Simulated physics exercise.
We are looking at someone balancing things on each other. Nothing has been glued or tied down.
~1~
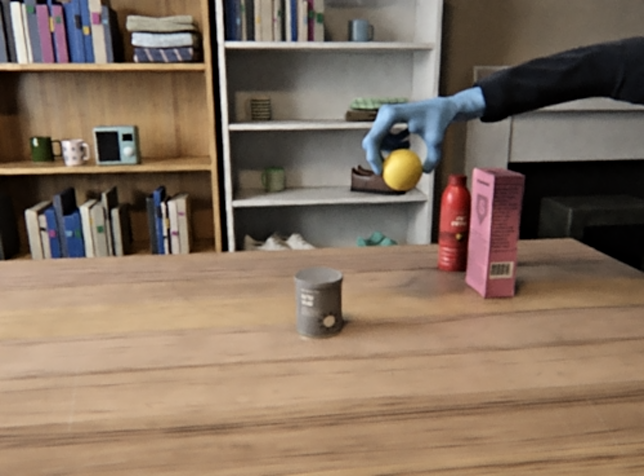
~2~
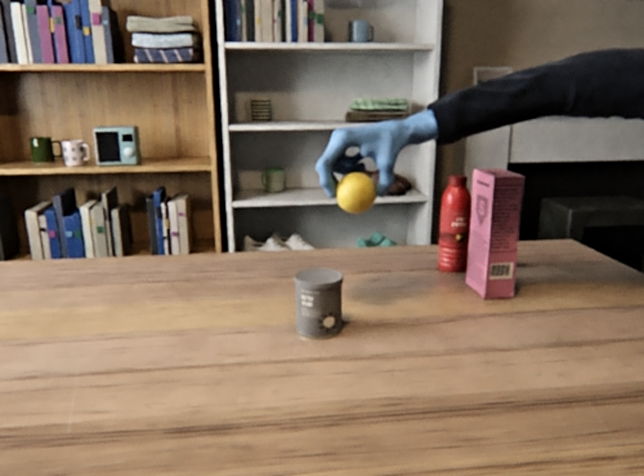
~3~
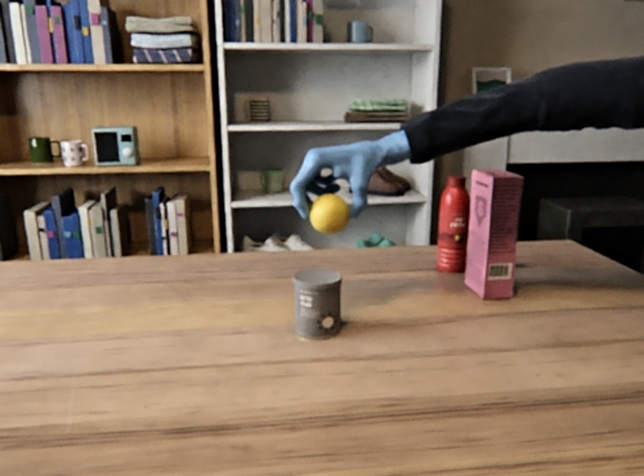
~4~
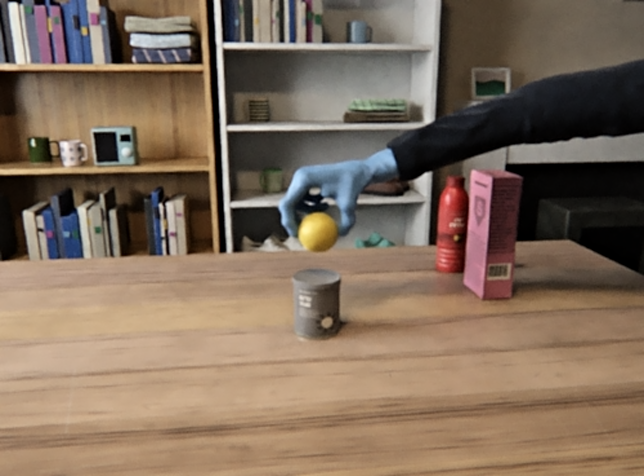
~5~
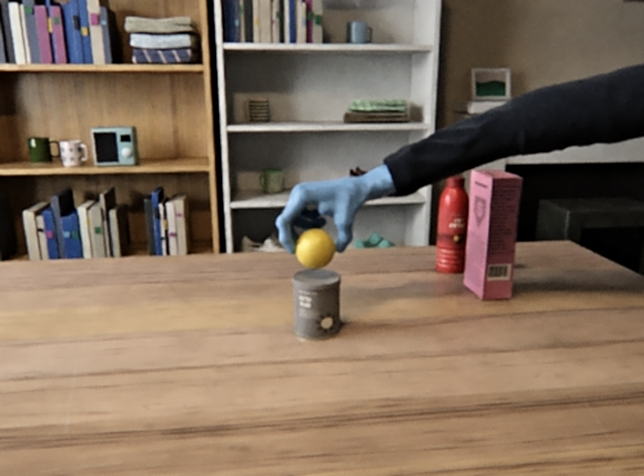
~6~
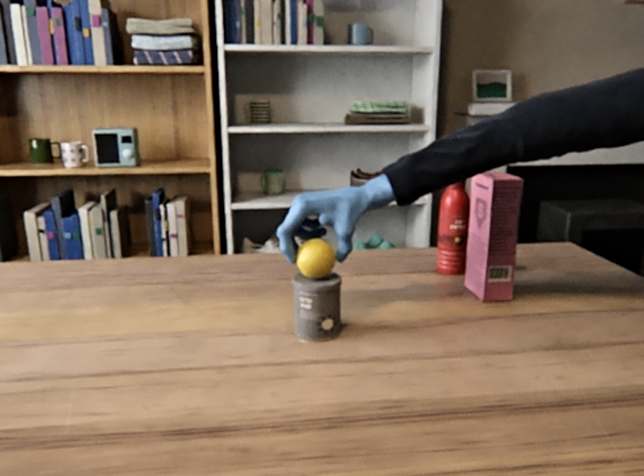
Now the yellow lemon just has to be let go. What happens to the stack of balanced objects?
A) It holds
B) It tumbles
It holds.
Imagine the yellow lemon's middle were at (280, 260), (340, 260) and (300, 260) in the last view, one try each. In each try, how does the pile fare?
For the first case the pile falls over; for the second, it survives; for the third, it survives.
Then, 0.70 s on from there, no change.
Then, 1.60 s on from there, yellow lemon resting near (316, 260).
In the end, all 4 unmoved. At the end, from the last picture's camera, yellow lemon near (316, 260). The pile keeps its balance.
